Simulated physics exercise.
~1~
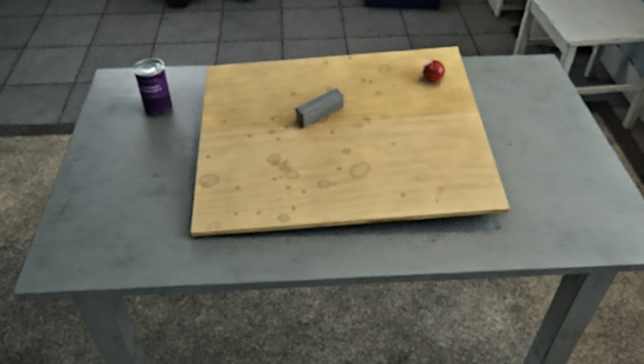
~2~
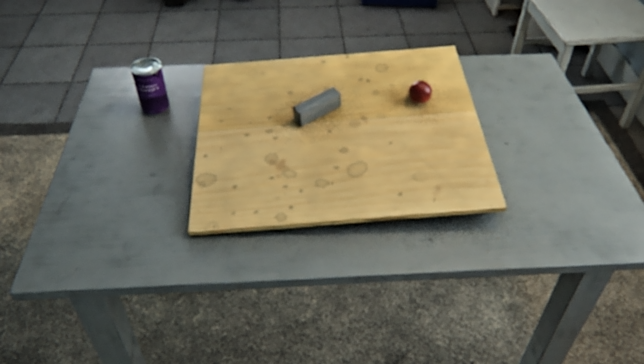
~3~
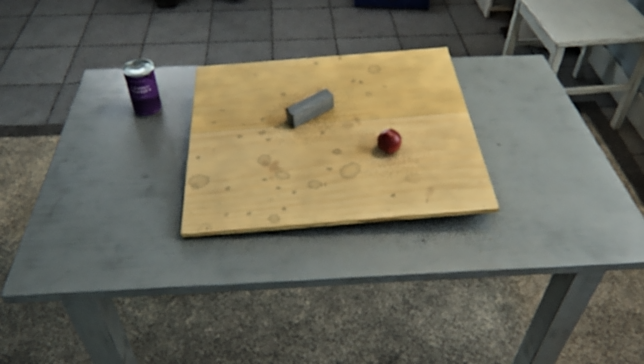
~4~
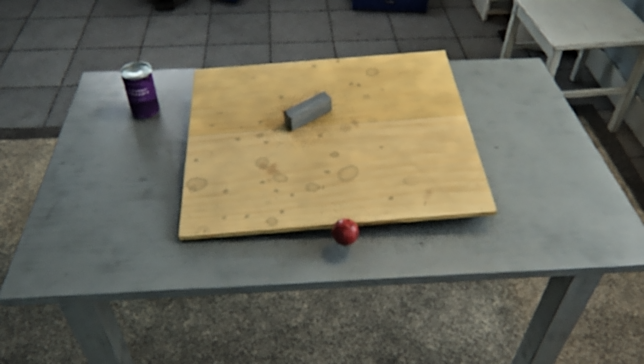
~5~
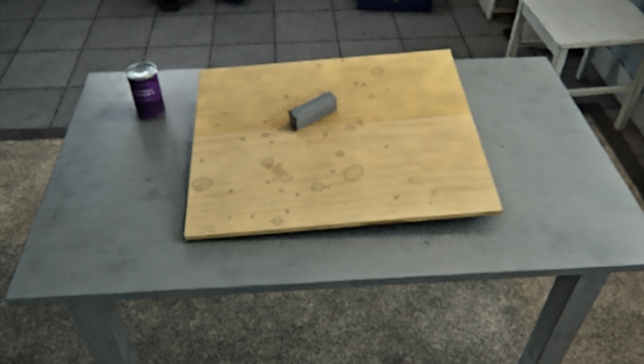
A small red apple rolled down and to the left across a tilted wooden board on a grey table, passed a fixed grey block, went over the near edge and dropped out of sight, while the purple tin beside the board stayed put.
